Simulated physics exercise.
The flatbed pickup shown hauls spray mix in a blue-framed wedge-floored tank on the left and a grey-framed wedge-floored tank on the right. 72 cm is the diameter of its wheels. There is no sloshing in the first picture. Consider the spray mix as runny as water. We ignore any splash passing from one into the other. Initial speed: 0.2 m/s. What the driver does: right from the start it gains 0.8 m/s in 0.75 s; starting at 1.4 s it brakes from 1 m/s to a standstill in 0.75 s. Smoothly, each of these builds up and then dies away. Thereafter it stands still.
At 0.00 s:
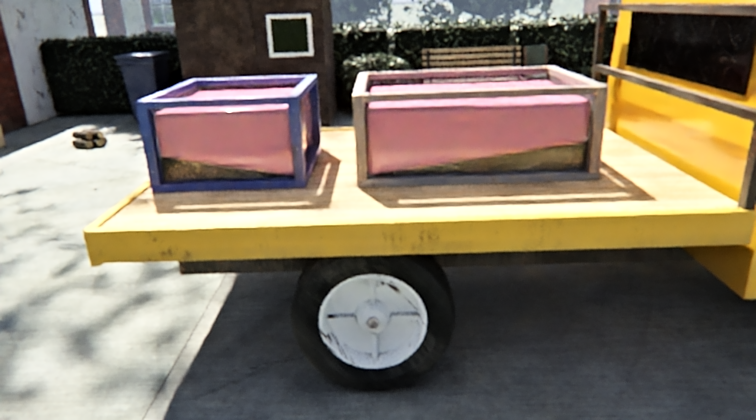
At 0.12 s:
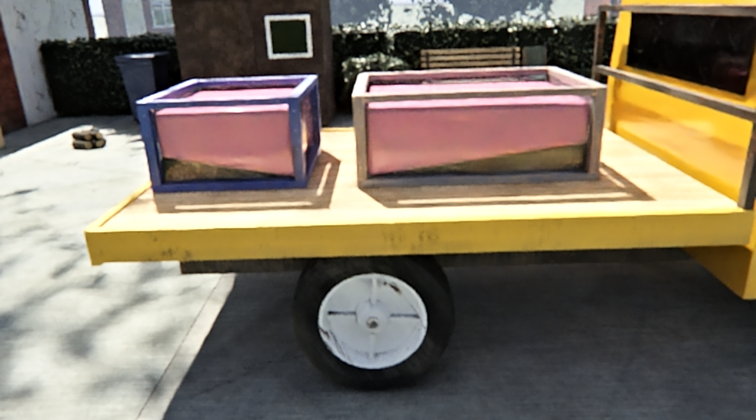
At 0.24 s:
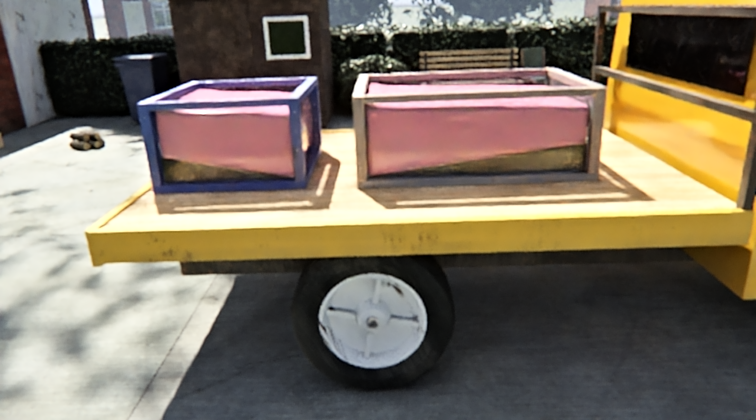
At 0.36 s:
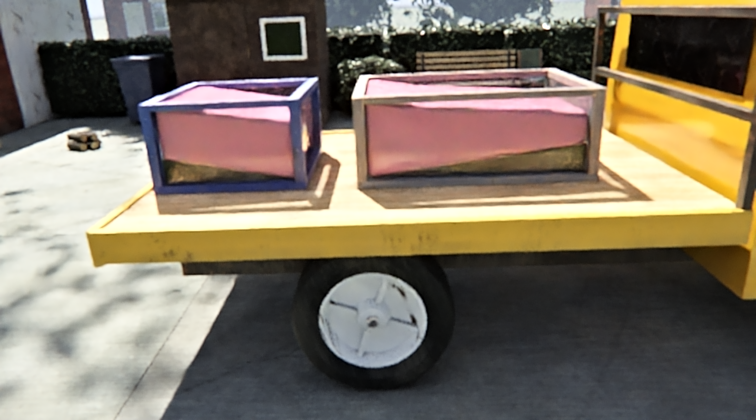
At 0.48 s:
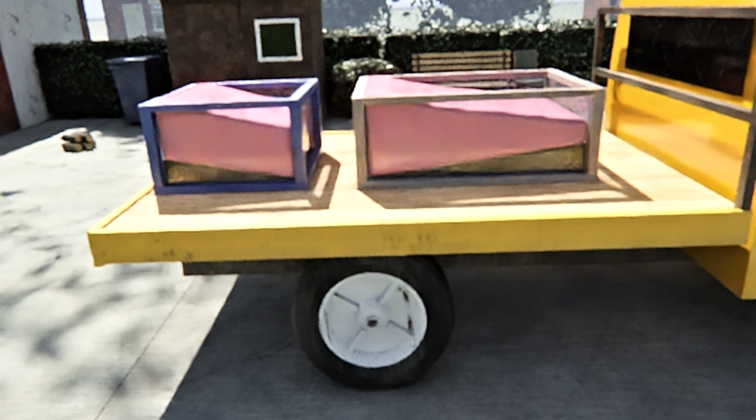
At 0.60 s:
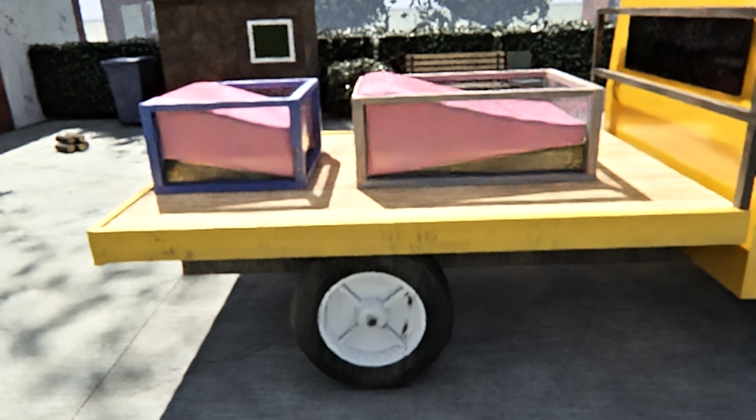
Two open-topped tanks of pink liquid, one blue-framed on the left and a longer grey-framed one on the right, sit on a yellow flatbed truck seen from the side in a sunlit paved yard. Behind the bed are a brown structure, a dark bin, a hedge and a bench, with a white wheel below. The liquid starts nearly level, then slopes up toward the left and down toward the right in both tanks, while the wheel turns and the background shifts slightly left.
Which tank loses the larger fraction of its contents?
Leftmost container, relative to its load.
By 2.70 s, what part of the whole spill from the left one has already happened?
Roughly 70 % of the total.
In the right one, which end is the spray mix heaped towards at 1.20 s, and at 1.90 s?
First at the forward end, then at the forward end.
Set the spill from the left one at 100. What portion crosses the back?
30%.
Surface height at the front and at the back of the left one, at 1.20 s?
It reads roughly 38 cm up front and 28 cm at the back.
By 1.20 s the left one has lost 1 per cent, over the back (front 39 cm, back 29 cm); the right one has lost 2 per cent, over the back (front 41 cm, back 29 cm).
By 1.90 s the left one has lost 1 per cent, over the back (front 44 cm, back 25 cm); the right one has lost 4 per cent, over the front and the back, a little elsewhere (front 39 cm, back 20 cm).
By 2.70 s the left one has lost 5 per cent, over the front, a little elsewhere (front 24 cm, back 40 cm); the right one has lost 5 per cent, over the front and the back, a little elsewhere (front 25 cm, back 35 cm).
By 5.14 s the left one has lost 8 per cent, over the front and the back, a little elsewhere; the right one has lost 5 per cent, over the front and the back, a little elsewhere.
